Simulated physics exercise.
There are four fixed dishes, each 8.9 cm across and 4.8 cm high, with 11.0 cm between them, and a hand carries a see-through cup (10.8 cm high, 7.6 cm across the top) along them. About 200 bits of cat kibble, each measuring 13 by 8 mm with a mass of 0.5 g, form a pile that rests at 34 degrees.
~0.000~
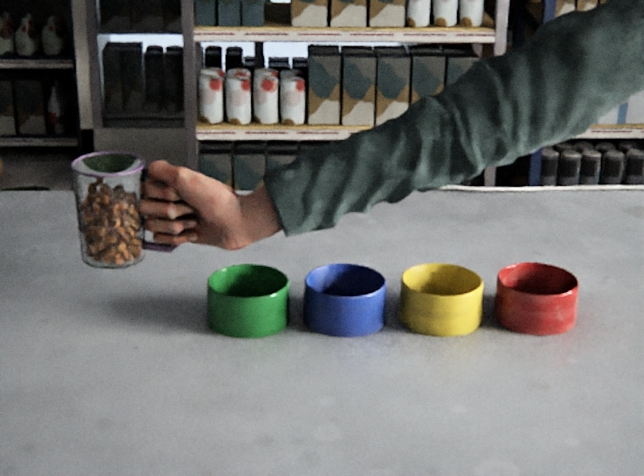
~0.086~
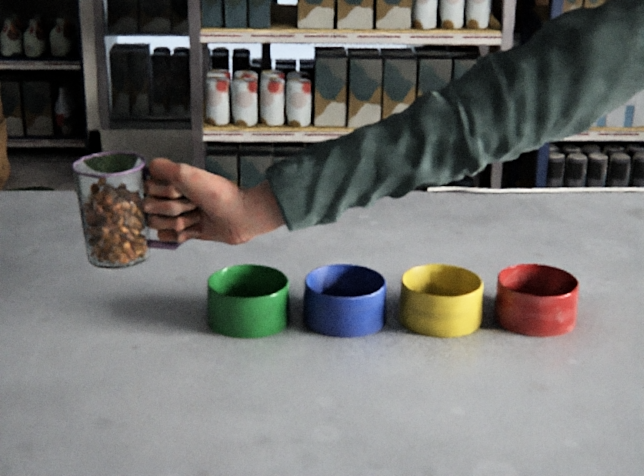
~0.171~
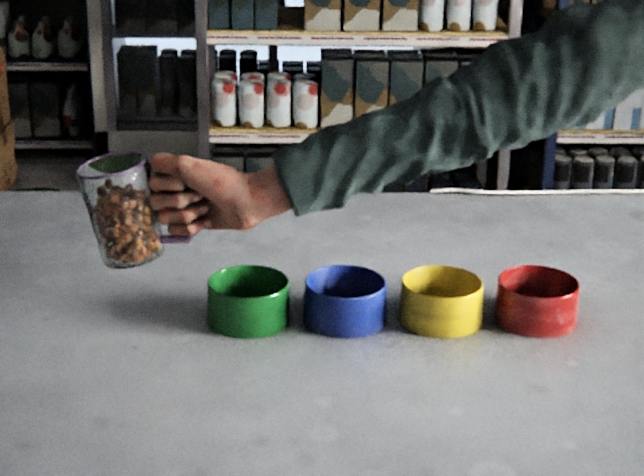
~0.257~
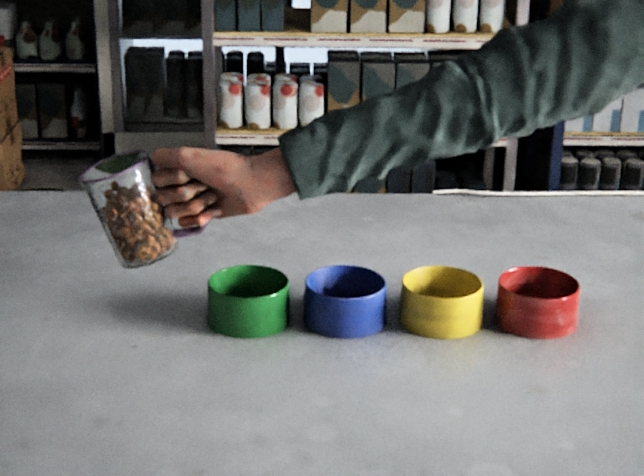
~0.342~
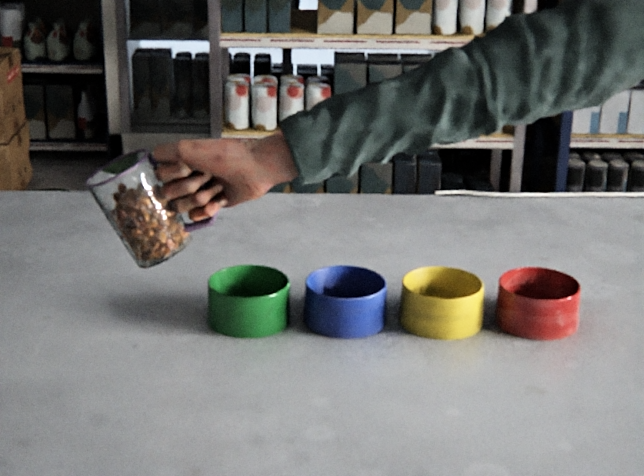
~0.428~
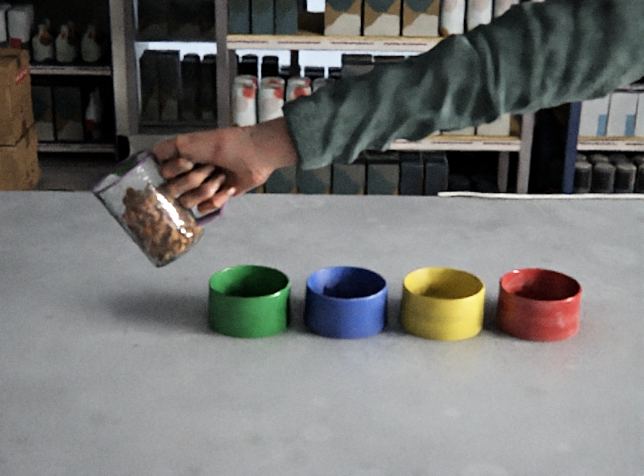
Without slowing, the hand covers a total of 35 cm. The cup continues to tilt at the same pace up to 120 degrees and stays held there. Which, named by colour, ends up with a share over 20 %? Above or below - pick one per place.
Red dish: Below; blue dish: Below; green dish: Above; yellow dish: Below; counter: Above.
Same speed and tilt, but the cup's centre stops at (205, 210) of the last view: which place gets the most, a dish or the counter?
Most of it ends up at counter.
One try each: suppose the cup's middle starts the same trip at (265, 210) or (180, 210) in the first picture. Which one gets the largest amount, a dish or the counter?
Largest amount - try one: Blue, try two: Green.
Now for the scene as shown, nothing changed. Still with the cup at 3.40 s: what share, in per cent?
Estimate: Some 0 %.
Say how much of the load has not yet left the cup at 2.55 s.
Somewhere near 0 per cent of the load.
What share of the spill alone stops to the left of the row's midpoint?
About 100 percent.
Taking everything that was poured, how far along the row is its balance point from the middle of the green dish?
Roughly 5 cm away, on the smaller-x side.
Then, at 1.70 s, tilt 120 degrees; cup holds 20 %, green 35 %.
After 2.55 s, tilt 120 degrees; cup holds 0 %, green 50 %.
After 3.40 s, tilt 120 degrees; cup holds 0 %, green 50 %.
At rest (3.7 s), red 0 %, blue 0 %, green 50 %, yellow 0 %, counter 50 %.
